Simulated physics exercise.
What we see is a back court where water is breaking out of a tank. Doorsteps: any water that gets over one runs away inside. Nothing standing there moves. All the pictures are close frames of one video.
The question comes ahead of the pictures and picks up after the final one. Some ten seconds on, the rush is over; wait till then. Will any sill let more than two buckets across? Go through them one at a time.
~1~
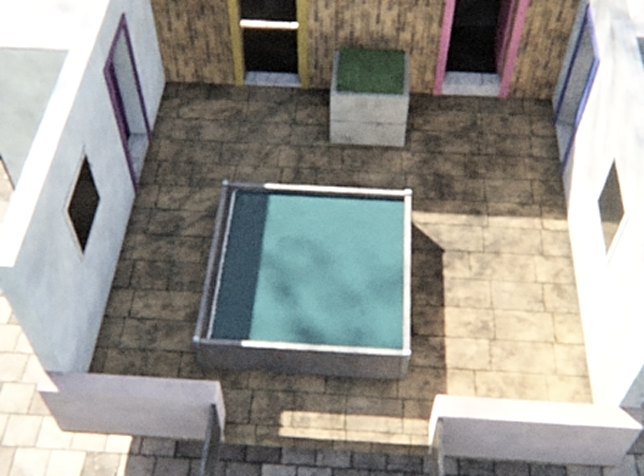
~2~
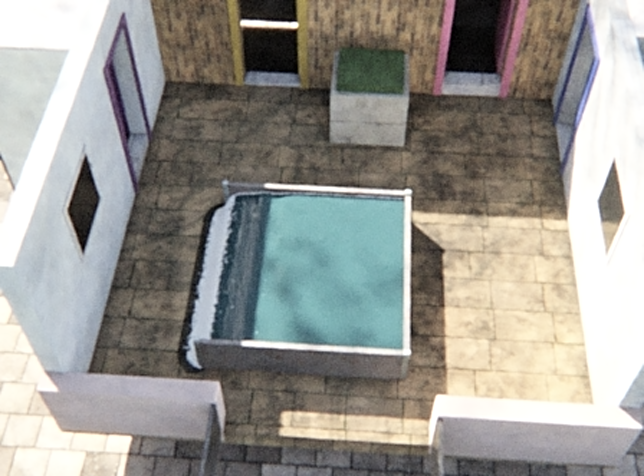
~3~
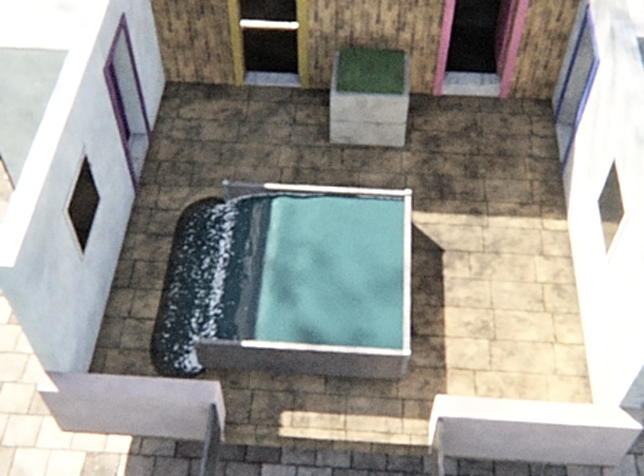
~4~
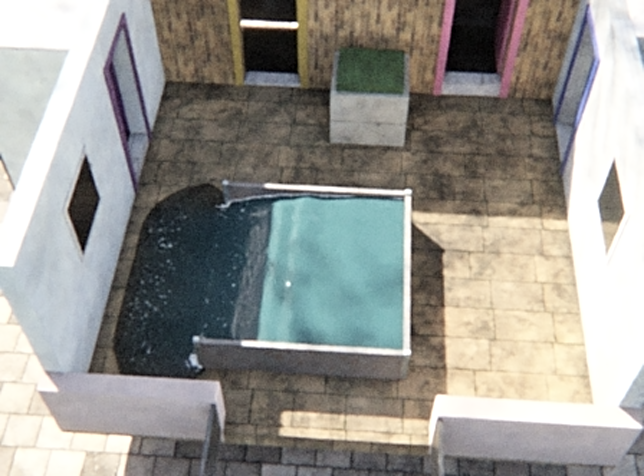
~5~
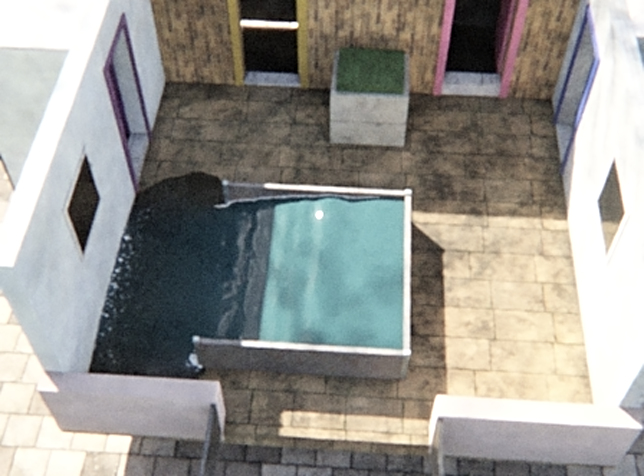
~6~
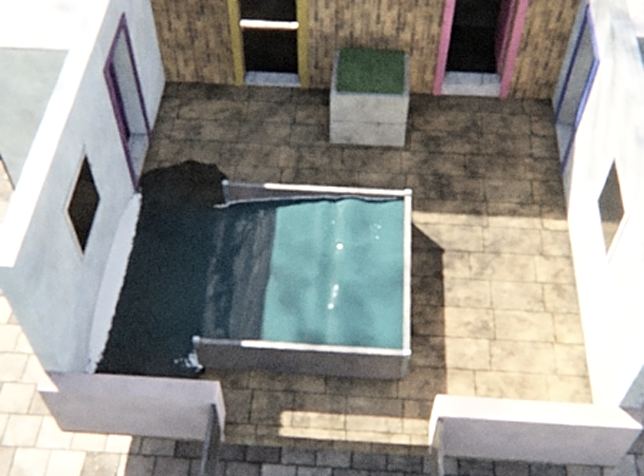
Yellow door: Over two buckets; blue door: At most two buckets; purple door: At most two buckets; pink door: At most two buckets.
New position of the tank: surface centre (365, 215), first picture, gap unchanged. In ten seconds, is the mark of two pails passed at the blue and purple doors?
Result: Blue door stays inside the limit; purple door tops the limit.
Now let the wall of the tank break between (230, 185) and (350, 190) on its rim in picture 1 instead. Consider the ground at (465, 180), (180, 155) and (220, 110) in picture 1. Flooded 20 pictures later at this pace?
One by one: Waterlogged; waterlogged; waterlogged.
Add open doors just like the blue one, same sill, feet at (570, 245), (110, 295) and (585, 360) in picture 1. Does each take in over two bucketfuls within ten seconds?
In order, the new doors go: Undershoots, overshoots, undershoots.
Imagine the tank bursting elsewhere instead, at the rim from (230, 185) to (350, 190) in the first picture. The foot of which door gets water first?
It's the door marked yellow.
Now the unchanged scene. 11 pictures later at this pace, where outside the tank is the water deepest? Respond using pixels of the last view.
Look near (81, 403).
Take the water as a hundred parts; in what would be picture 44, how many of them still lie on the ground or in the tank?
Some 90 per cent.
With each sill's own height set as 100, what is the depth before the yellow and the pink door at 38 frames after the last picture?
Depth ratios, approx.: 230 and 10 percent.
A moment on, water covers 20 % of the floor; the yellow door not reached, the blue door not reached, the purple door wet at the sill, nothing in, the pink door not reached.
Next, water covers 30 % of the floor; the yellow door not reached, the blue door not reached, the purple door wet at the sill, nothing in, the pink door not reached.
Then, water covers 50 % of the floor; the yellow door under two buckets in, the blue door not reached, the purple door wet at the sill, nothing in, the pink door not reached.
Later, water covers 80 % of the floor; the yellow door over two buckets in, the blue door wet at the sill, nothing in, the purple door wet at the sill, nothing in, the pink door wet at the sill, nothing in.
In the end, water covers 95 % of the floor; the yellow door far over two buckets in, the blue door wet at the sill, nothing in, the purple door wet at the sill, nothing in, the pink door wet at the sill, nothing in.
